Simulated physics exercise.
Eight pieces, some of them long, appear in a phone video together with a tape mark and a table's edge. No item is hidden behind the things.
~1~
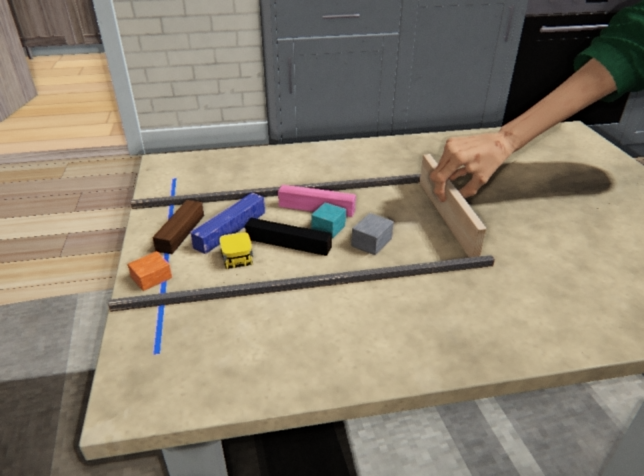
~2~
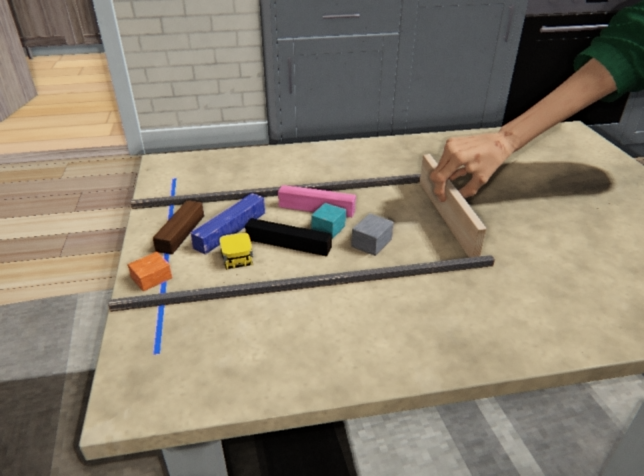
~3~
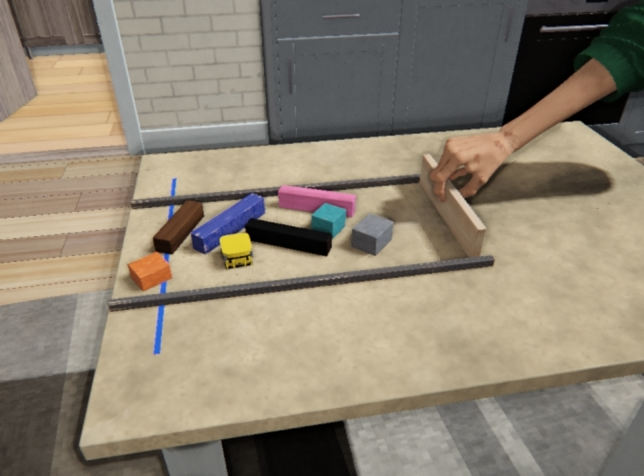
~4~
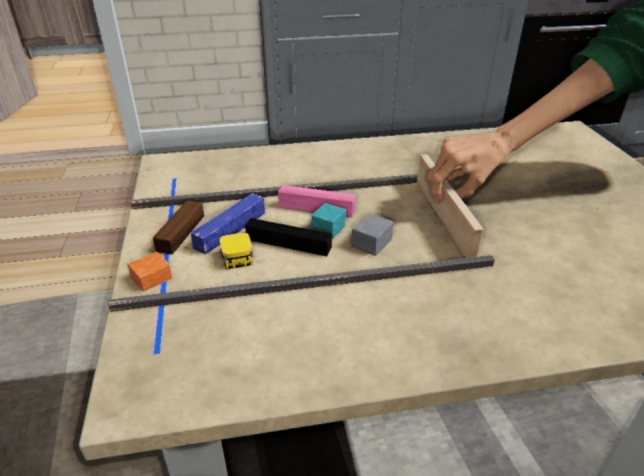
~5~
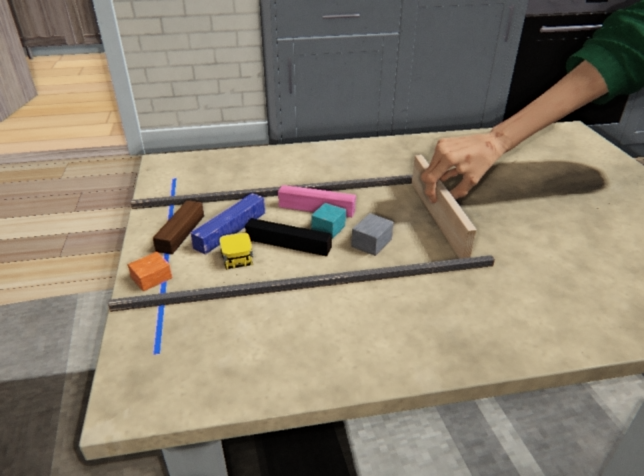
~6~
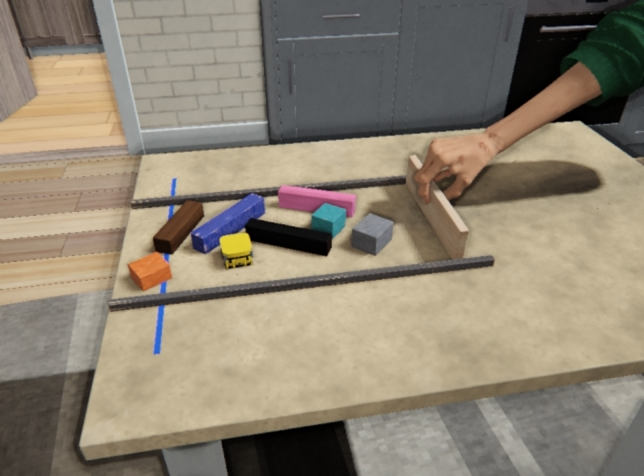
A hand holding an upright wooden board stays nearly still, then slides it slightly left between two dark rails on a table, while the scattered colored blocks, small yellow object, and blue tape line stay in place.
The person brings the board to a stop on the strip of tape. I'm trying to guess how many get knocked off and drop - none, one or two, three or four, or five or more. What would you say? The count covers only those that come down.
Most likely, three or possibly four will tumble down.
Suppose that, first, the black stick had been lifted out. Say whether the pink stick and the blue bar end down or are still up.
The pink stick: Remains. The blue bar: Drops.
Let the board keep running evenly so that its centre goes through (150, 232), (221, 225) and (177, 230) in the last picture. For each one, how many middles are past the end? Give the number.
Place by place: 5, 0 and 4.
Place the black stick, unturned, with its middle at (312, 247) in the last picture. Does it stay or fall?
That black stick hangs in there.
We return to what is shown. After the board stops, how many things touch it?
It adds up to 3.
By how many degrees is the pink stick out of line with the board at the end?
The angle comes out near 40 degrees.
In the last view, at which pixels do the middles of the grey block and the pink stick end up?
Grey block: About (148, 268); pink stick: About (137, 213).
Early on, none off yet; orange block at rest near (150, 271); brown stick at rest near (180, 226); blue bar moving near (226, 221).
Finally, the number that fall off is three or four; lost, yellow case, blue bar, brown stick and orange block.
